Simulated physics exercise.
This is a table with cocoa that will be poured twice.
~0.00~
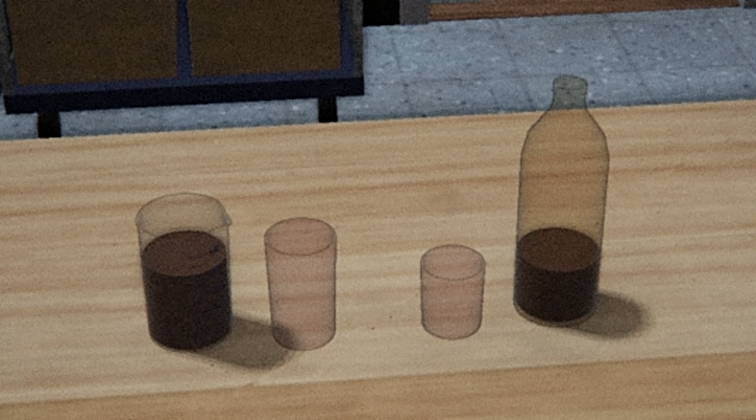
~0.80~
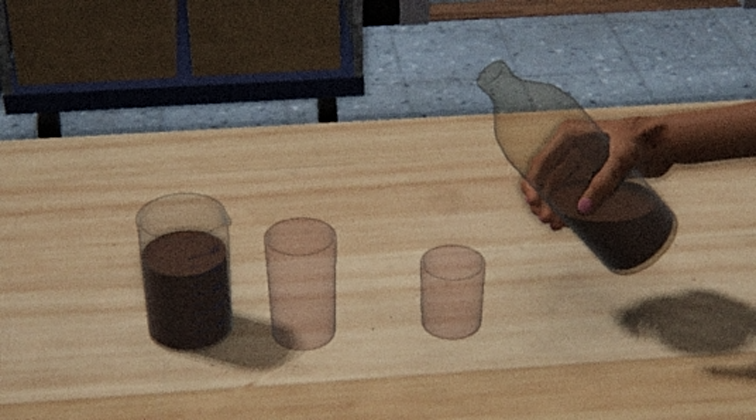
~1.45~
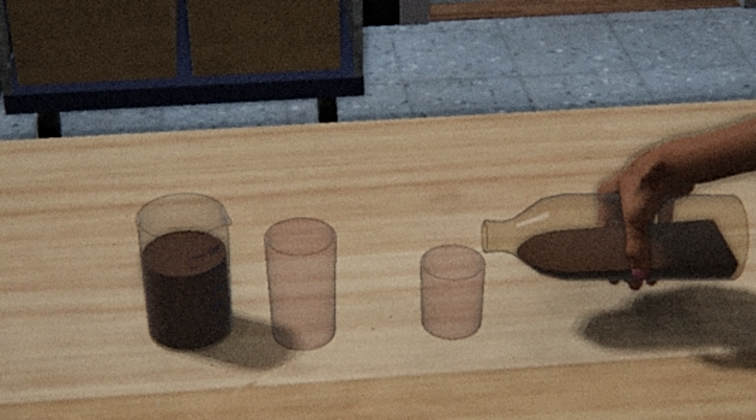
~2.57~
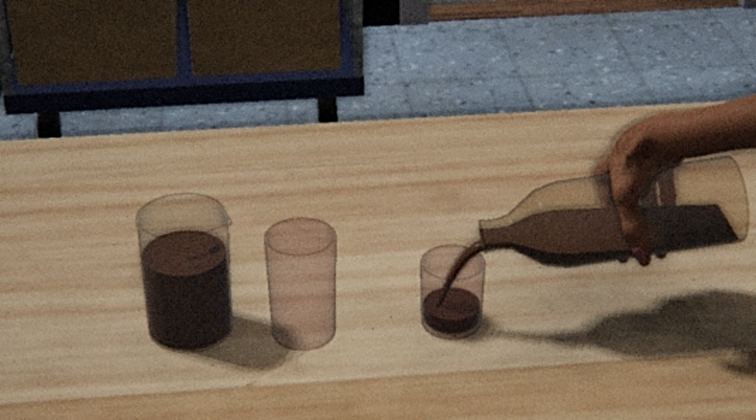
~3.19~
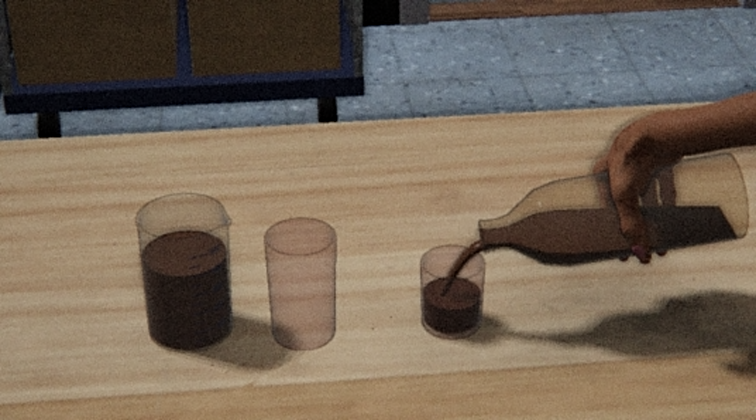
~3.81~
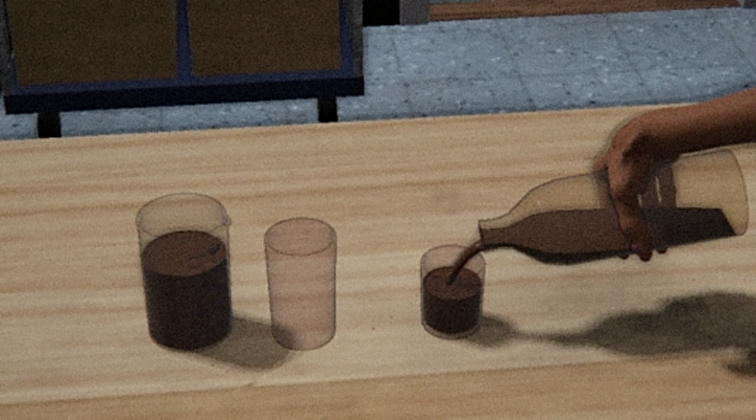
A hand lifting a bottle of dark liquid, tilting it leftward and pouring a stream into a small glass beside a tumbler and beaker.
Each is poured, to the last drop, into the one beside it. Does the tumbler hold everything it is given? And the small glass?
The tumbler - no, it runs over. The small glass - no, it runs over.
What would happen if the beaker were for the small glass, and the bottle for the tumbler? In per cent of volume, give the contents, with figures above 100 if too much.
Load against room: Roughly 260 percent, then roughly 100 percent.
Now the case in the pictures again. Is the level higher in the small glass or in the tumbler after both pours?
The level ends higher in the tumbler.
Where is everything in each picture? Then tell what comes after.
In the first picture, both stand on the top; bottle (563, 195) about a quarter full; beaker (186, 271) about two thirds full; small glass (452, 290) empty; tumbler (302, 282) empty.
In the second picture, the hand lifts the bottle; bottle (567, 158) tipped 40° with all of its load; small glass (452, 290) empty.
In the third picture, the bottle is brought over; bottle (607, 237) tipped 85° with all of its load; small glass (452, 290) empty.
In the fourth picture, a stream runs into the small glass; bottle (606, 218) tipped 95° with nearly all of its load; small glass about a quarter full, surface at (452, 304).
In the fifth picture, a stream runs into the small glass; bottle (605, 217) tipped 95° with about three quarters of its load; tumbler (302, 282) empty.
In the sixth picture, a stream runs into the small glass; bottle (605, 215) tipped 100° with about two thirds of its load; beaker about two thirds full, surface at (185, 254); small glass about two thirds full, surface at (453, 284); tumbler (302, 282) empty.
After 5.7 s, the small glass is full to the brim and has run over.
After 21.2 s, the tumbler is full to the brim and has run over; the small glass is full to the brim and has run over.
